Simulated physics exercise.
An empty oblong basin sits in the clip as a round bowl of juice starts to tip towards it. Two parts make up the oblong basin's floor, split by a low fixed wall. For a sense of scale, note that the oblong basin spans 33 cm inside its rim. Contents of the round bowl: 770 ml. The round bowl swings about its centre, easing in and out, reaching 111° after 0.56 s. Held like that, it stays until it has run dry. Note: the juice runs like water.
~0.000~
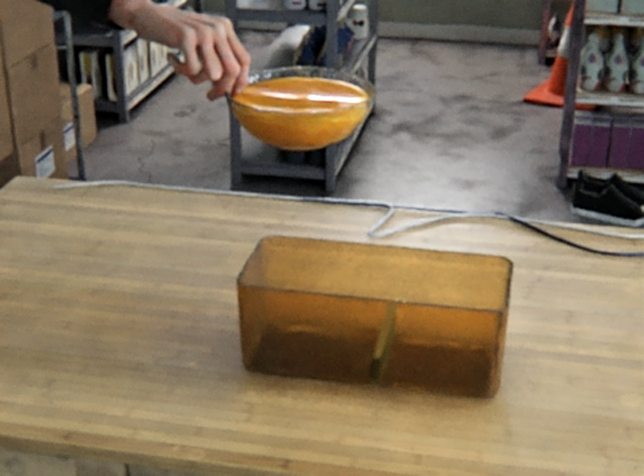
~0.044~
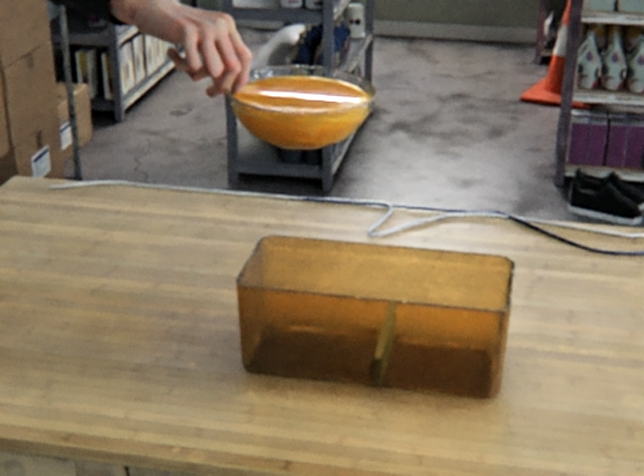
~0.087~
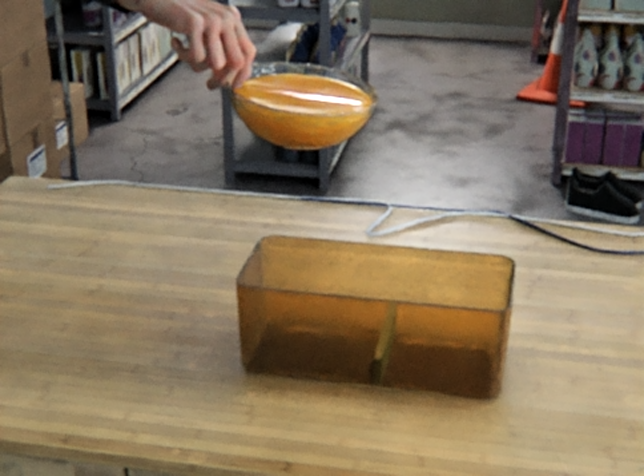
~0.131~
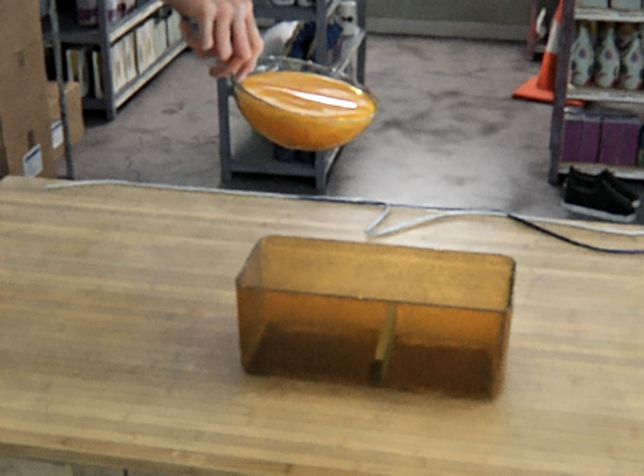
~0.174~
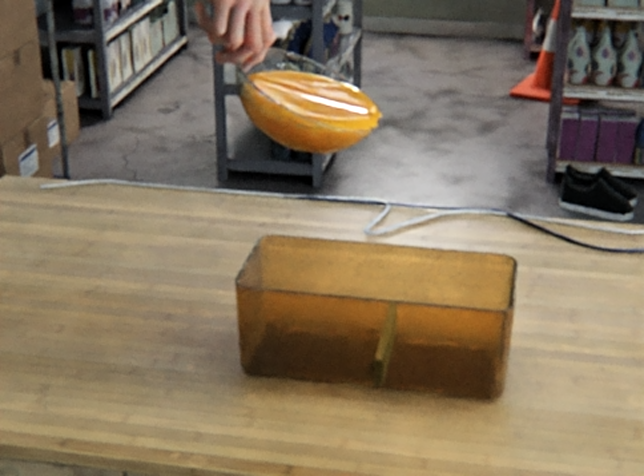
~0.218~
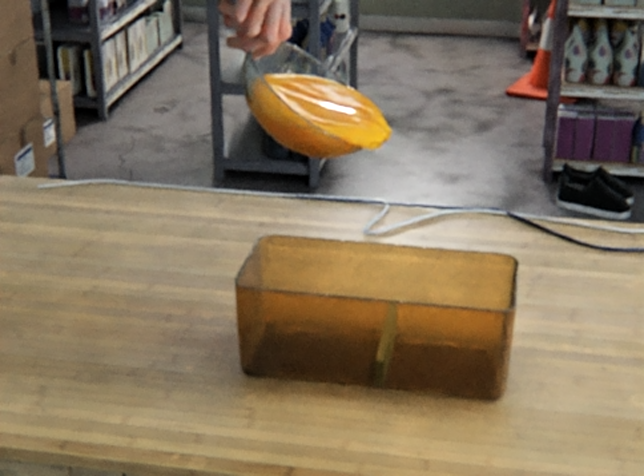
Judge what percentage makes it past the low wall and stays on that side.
Some 59 per cent makes it over and stays.
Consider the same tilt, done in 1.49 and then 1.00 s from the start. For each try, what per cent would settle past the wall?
In order, 80 and 70 per cent.
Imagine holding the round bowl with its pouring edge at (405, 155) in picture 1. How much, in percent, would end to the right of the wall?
60 %.
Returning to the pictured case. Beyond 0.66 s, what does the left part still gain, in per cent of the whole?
That is roughly 14 in a hundred of the whole.
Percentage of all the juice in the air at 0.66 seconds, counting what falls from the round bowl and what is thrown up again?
Close to 20 per cent.
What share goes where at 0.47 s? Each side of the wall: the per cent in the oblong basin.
Roughly 1 sits left and 52 sits right.
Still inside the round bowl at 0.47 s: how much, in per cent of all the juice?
About 0 percent.
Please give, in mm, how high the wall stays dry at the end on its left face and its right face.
Left about 26 mm, while the right is about 14 mm.
After 0.47 s the tilt is 104° and 0 per cent is still to pour, 1 is left of the wall and 52 right of it.
After 0.66 s the tilt is 111° and 0 per cent is still to pour, 19 is left of the wall and 59 right of it.
After 0.85 s the tilt is 111° and 0 per cent is still to pour, 27 is left of the wall and 60 right of it.
After 1.06 s the tilt is 111° and 0 per cent is still to pour, 33 is left of the wall and 60 right of it.
In the end 34 per cent lies left of the wall, 59 right of it and 7 outside.
